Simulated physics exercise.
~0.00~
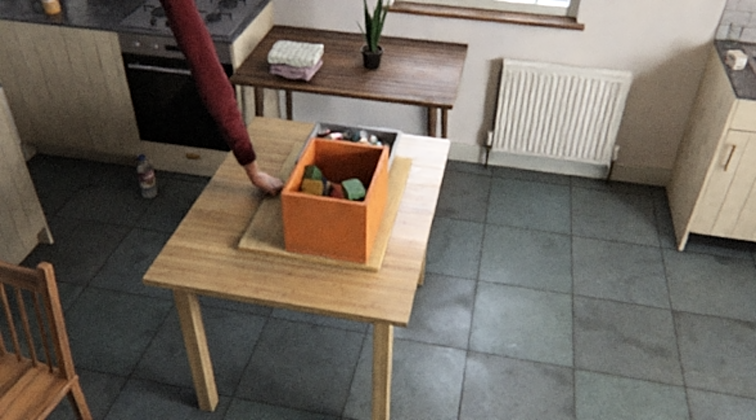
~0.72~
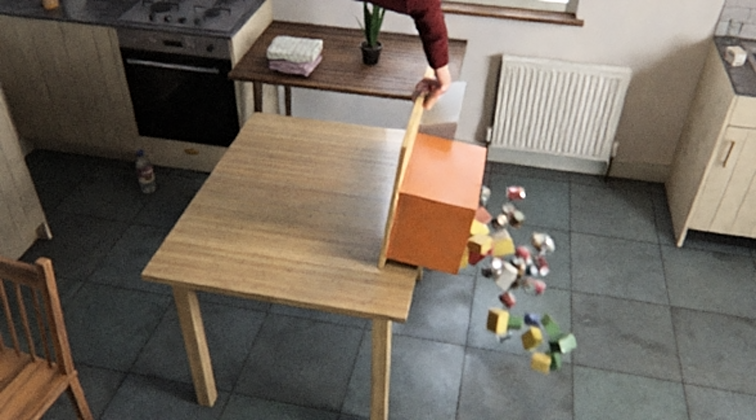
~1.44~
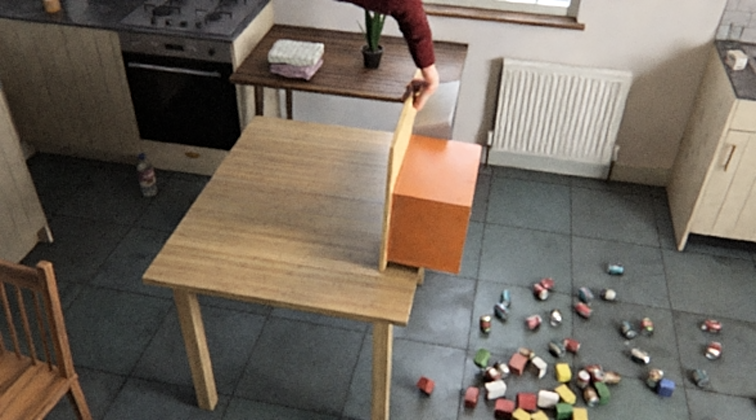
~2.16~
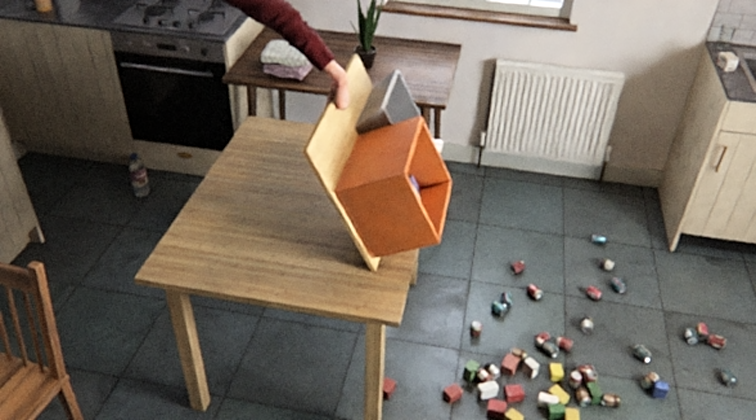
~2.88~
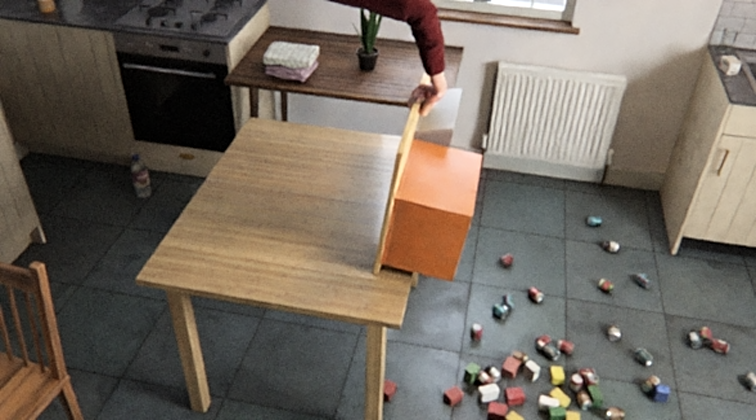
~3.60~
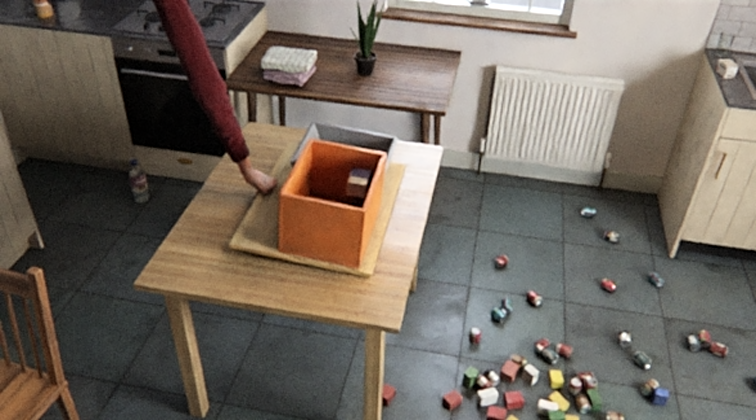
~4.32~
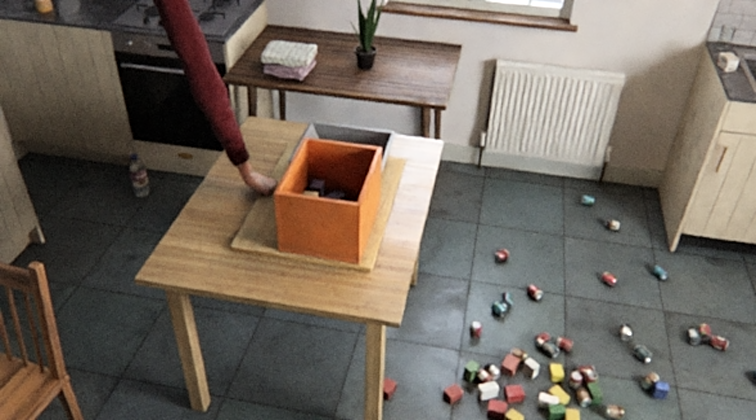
To begin with, a board holding a grey basket and an orange basket of colourful blocks lies flat on a wooden table in a kitchen, with a hand at its left edge. The hand tips the board up on end, and small cans and toy bricks pour off to the right. They scatter across the tiled floor while the baskets stay fixed to the upright board. The hand lowers the board partway, then raises it upright again. Finally it lays the board flat, leaving a few bricks inside the orange basket and the rest strewn over the floor.
